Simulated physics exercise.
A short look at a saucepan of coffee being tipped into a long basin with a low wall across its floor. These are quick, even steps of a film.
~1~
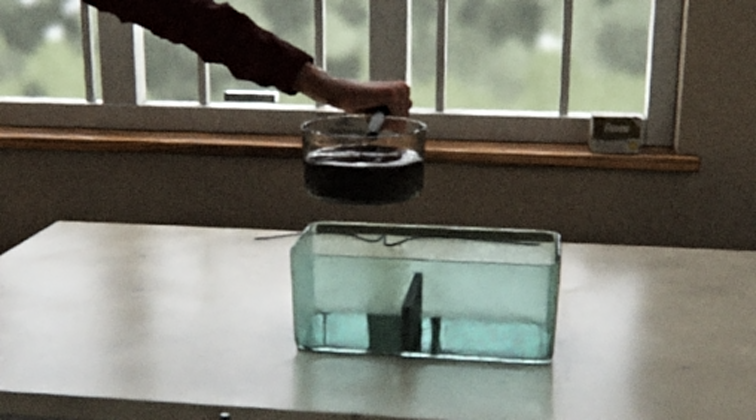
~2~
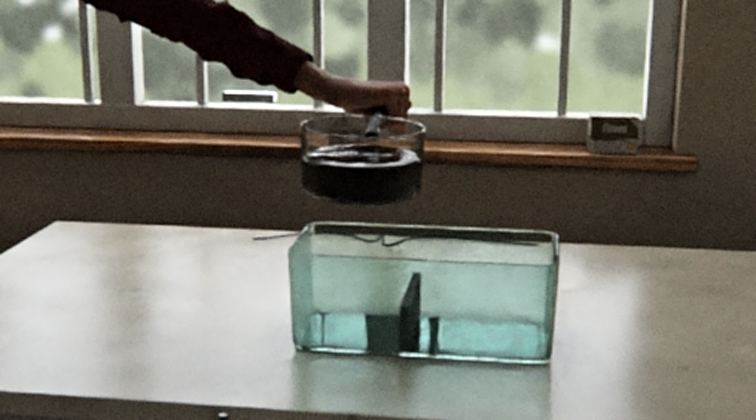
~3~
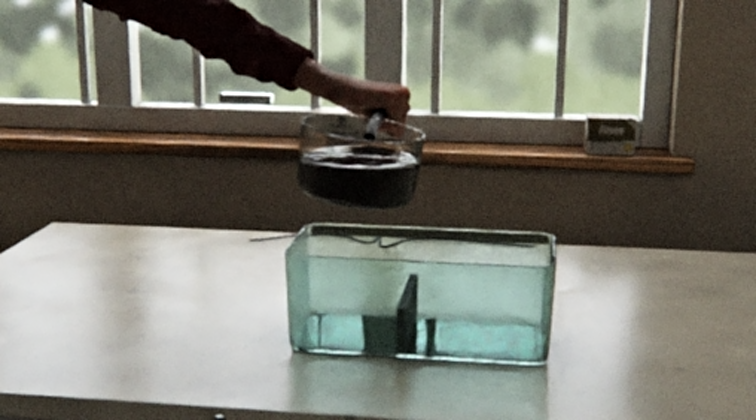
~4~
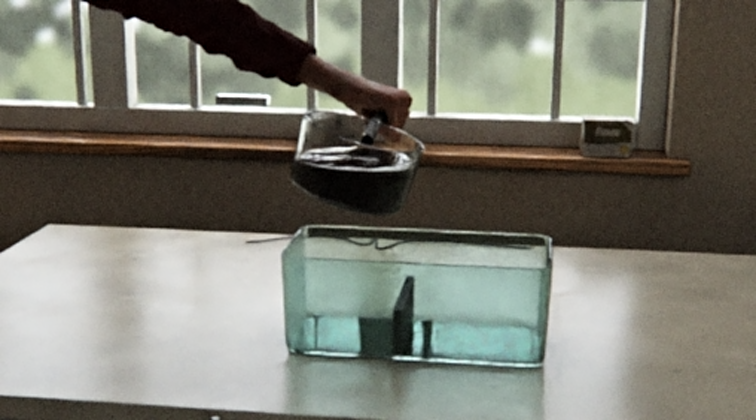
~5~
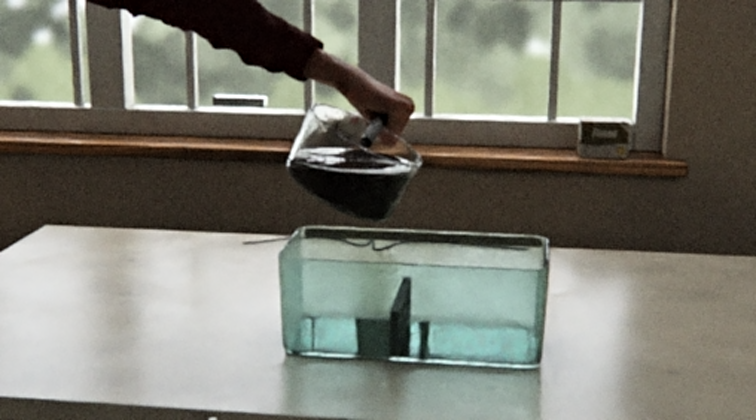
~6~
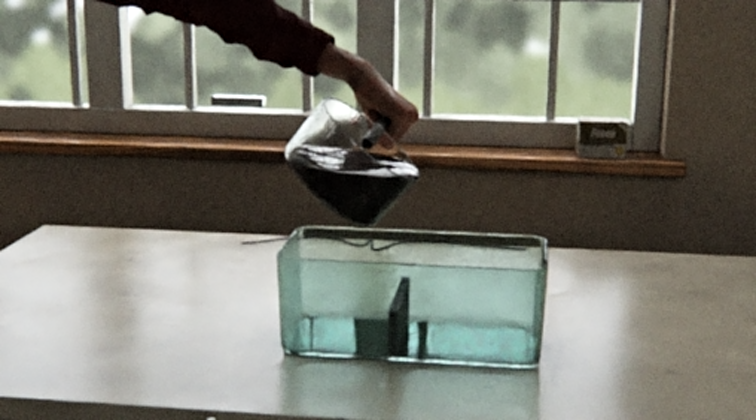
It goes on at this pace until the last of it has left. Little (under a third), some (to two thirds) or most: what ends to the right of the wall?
In the end over two thirds is right of the wall.
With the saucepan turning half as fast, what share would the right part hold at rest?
Roughly 100 in a hundred.
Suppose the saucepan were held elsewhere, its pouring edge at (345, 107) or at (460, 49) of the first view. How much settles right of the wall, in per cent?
About 5 and 90 per cent.
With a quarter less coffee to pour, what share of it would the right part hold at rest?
Some 95 per cent.
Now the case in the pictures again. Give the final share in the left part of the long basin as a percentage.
Some 5 per cent.
A moment on, the saucepan is tipped on its side and 33 per cent is still to pour, 0 is left of the wall and 40 right of it.
Next, the saucepan is tipped right over and 9 per cent is still to pour, 5 is left of the wall and 81 right of it.
Then the saucepan is tipped right over and 1 per cent is still to pour, 4 is left of the wall and 93 right of it.
Later the saucepan is tipped right over and 0 per cent is still to pour, 4 is left of the wall and 96 right of it.
Finally, 4 per cent lies left of the wall, 96 right of it and 1 outside.
